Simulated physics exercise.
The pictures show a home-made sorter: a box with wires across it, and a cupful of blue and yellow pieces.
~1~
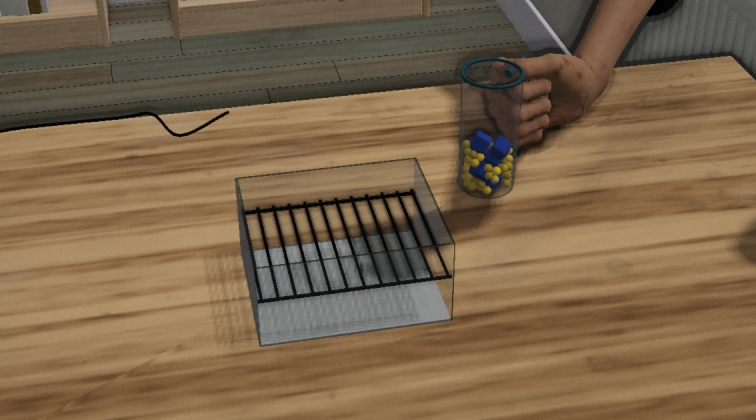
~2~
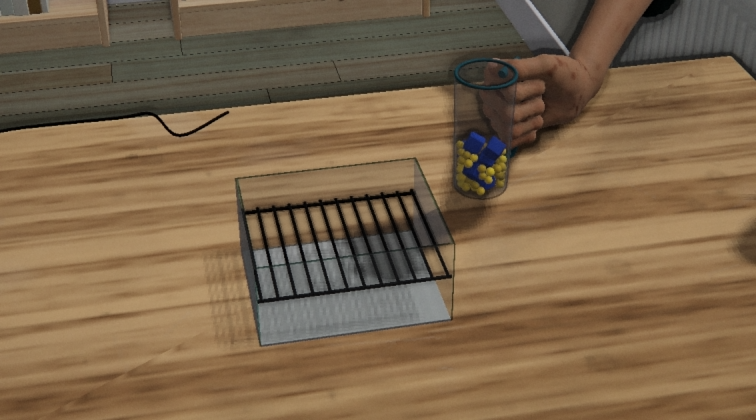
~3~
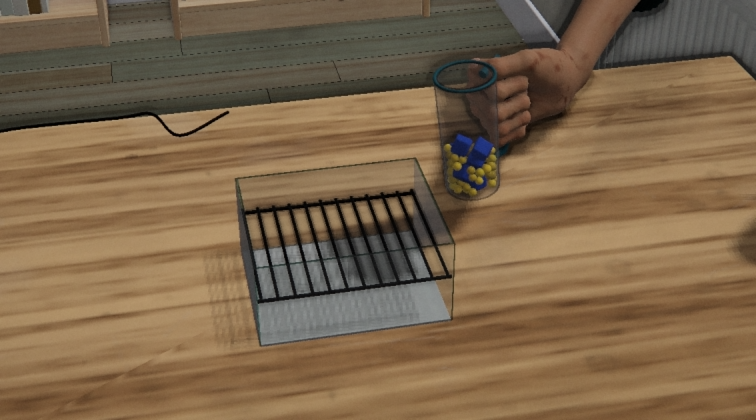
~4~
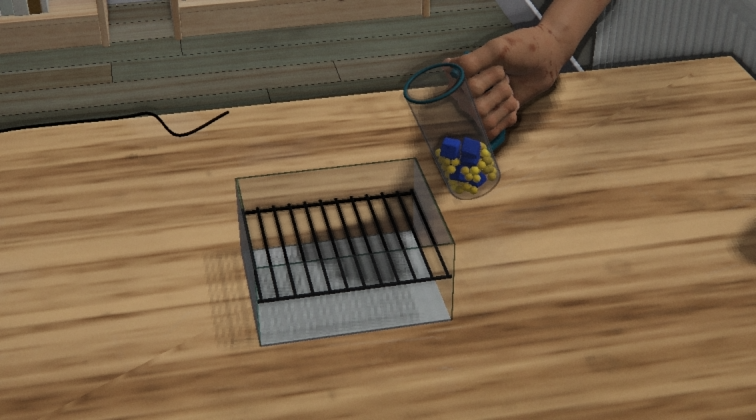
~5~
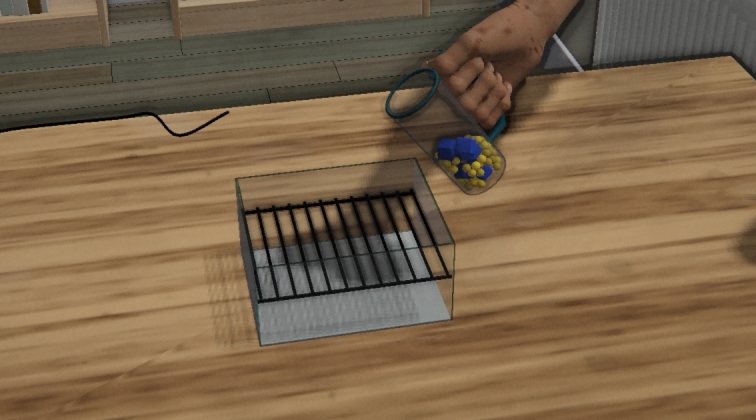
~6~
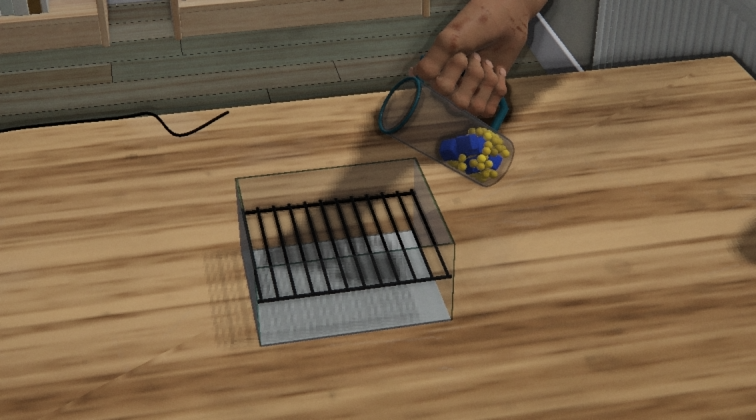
A hand tilts a clear cup of blue and yellow pieces leftward beside a wire-topped box.
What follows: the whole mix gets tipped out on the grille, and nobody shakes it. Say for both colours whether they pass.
Here the blue bits get caught above, and the yellow bits end up below.
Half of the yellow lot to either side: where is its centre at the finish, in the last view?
Near (359, 265).
Then, 0.30 s past the last view, blue ones, all in the cup; yellow ones, all in the cup.
Then, 0.63 s past the last view, blue ones, all in the cup; yellow ones, all in the cup.
Then, 1.01 s past the last view, blue ones, all on or over the wires; yellow ones, about a quarter in the cup, about half on or over the wires, about a quarter under the rack.
Finally, blue ones, all on the wires, none under the rack; yellow ones, all under the rack.
